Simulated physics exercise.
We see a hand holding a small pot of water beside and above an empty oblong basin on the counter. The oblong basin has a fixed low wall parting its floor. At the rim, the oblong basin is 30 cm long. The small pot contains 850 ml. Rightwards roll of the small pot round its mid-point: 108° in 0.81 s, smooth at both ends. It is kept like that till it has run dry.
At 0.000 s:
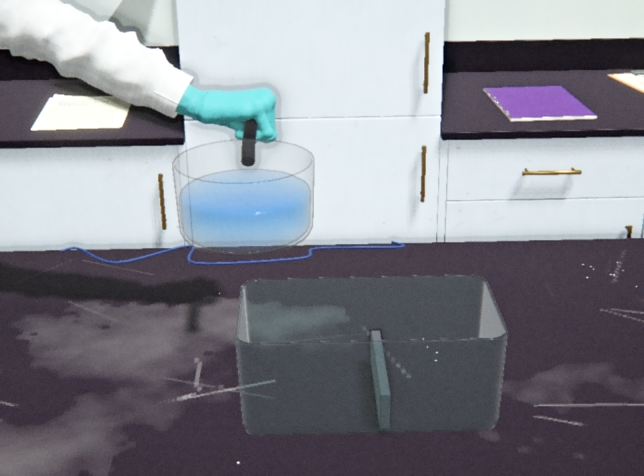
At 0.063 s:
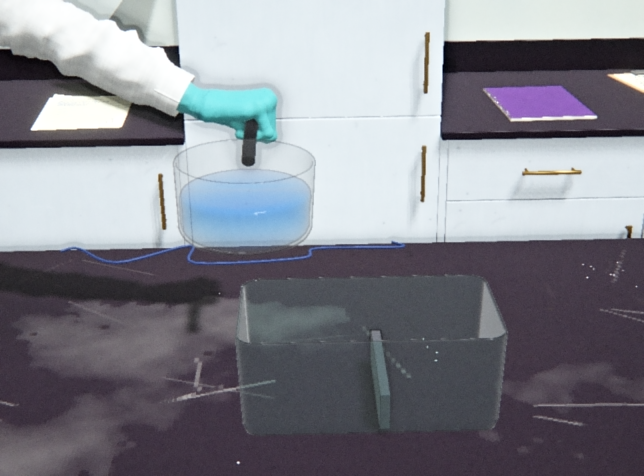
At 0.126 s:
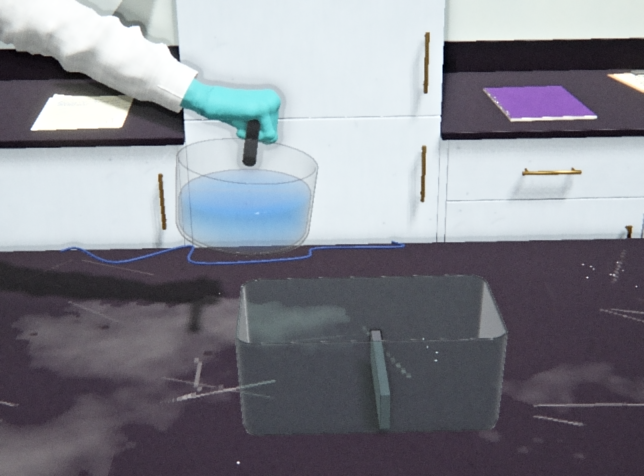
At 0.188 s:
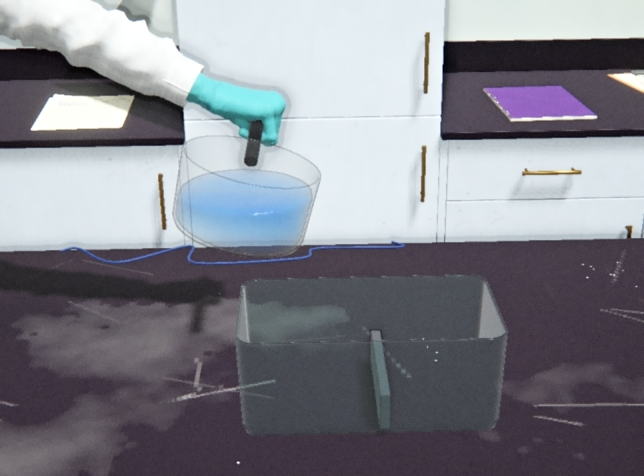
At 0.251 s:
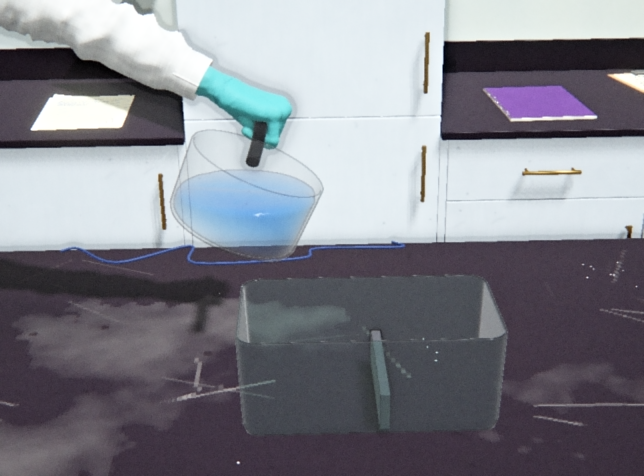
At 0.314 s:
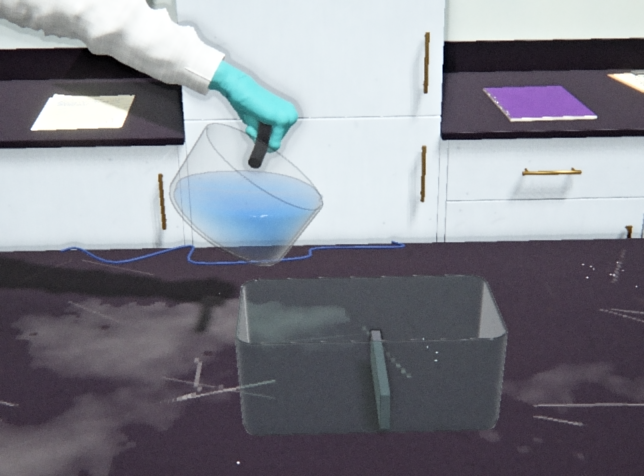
A gloved hand gradually tilts a clear pot of blue water rightwards above the counter.
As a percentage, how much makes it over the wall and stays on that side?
Some 16 per cent makes it over and stays.
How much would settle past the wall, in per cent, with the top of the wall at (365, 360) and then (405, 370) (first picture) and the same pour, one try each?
I'd say 40 percent on the first go, 10 percent on the next.
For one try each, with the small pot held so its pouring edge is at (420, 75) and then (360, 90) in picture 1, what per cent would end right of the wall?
I'd say 65 percent on the first go, 80 percent on the next.
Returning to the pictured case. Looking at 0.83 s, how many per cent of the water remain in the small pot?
I reckon near 7 per cent still sits there.
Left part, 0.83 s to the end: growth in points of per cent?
12 %.
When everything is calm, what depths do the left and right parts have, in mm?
The left ends up at roughly 28 mm, with the right at roughly 6 mm.
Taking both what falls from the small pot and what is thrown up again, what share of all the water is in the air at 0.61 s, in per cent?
Estimate: About 38 % of all of it.
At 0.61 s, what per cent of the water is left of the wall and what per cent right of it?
22 on the left, 5 on the right, roughly.
After 0.61 s the tilt is 93° and 35 per cent is still to pour, 21 is left of the wall and 5 right of it.
After 0.83 s the tilt is 108° and 7 per cent is still to pour, 69 is left of the wall and 15 right of it.
After 1.06 s the tilt is 108° and 0 per cent is still to pour, 81 is left of the wall and 16 right of it.
After 1.31 s the tilt is 108° and 0 per cent is still to pour, 82 is left of the wall and 16 right of it.
In the end 82 per cent lies left of the wall, 16 right of it and 2 outside.
